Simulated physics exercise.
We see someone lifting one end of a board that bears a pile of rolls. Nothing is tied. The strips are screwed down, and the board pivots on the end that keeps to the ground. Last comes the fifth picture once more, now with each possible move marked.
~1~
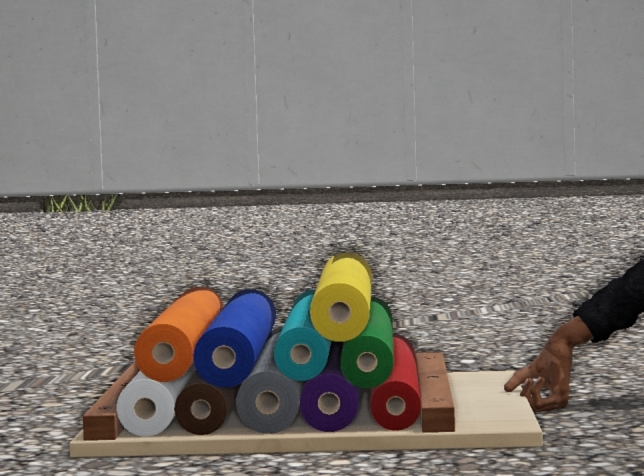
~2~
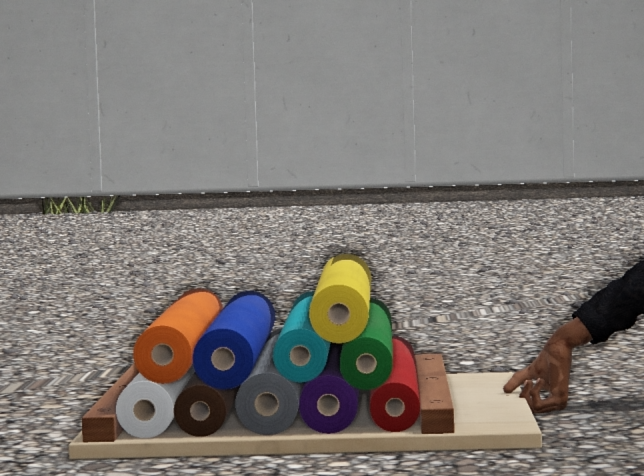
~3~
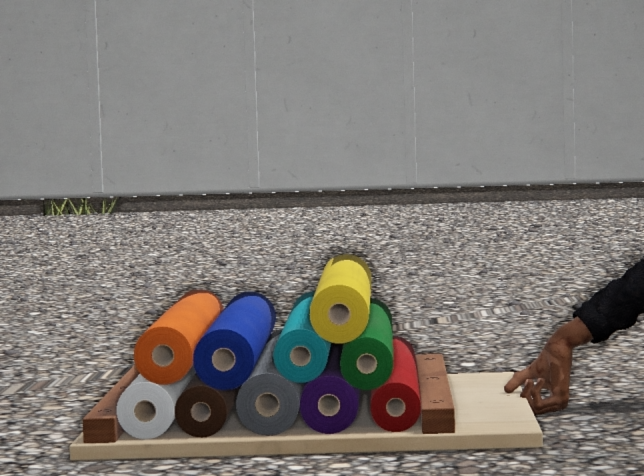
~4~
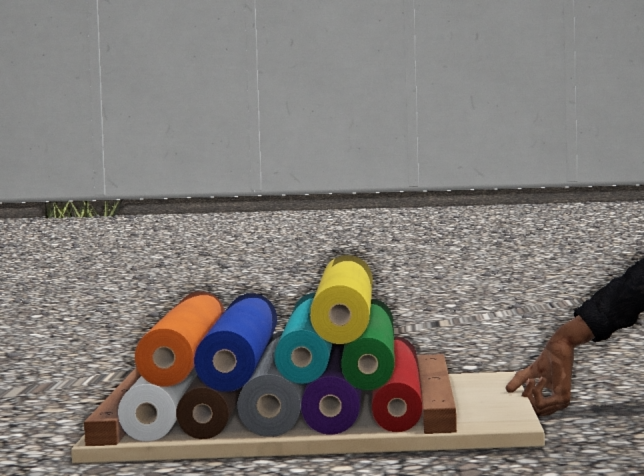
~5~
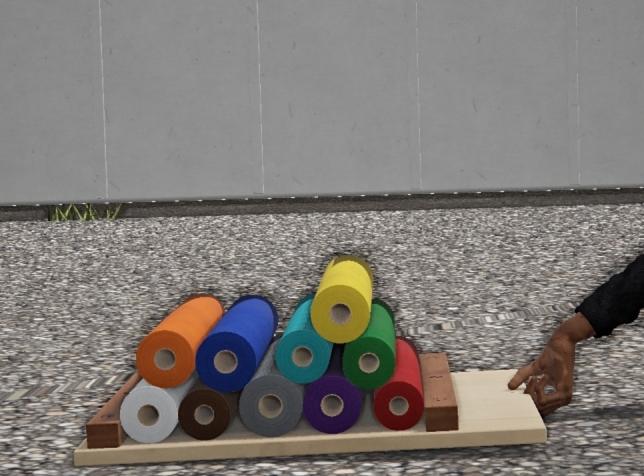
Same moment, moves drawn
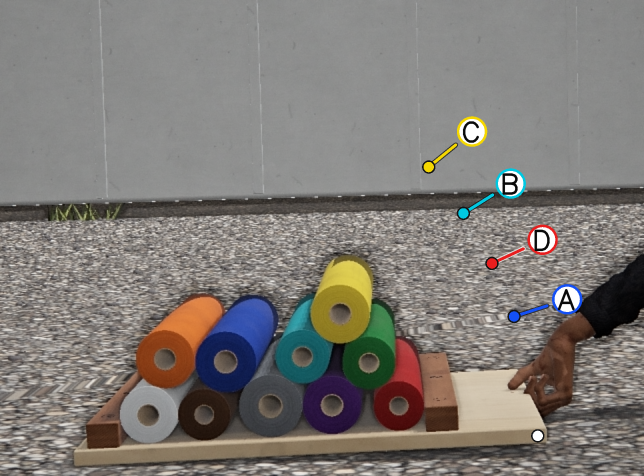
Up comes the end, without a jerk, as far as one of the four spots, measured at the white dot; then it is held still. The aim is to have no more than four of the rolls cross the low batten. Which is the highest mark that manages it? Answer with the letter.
At most to B.
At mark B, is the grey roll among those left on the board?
The grey roll: Yes.
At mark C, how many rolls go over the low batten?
With C, five.
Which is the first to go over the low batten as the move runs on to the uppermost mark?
It is the orange one.
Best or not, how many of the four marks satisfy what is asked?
Three of the four.
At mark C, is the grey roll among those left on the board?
Yes, with C.
On the marked copy, A at (514, 317); B at (463, 214); C at (428, 167); D at (492, 263); the white dot at (538, 436).
With B. Early on, board at 18°.
Further on, board at 31°.
At the end, board at 31°, two over the low batten (blue, orange).
As for the rest, A two over the low batten (blue, orange); C five over the low batten; D two over the low batten (blue, orange).
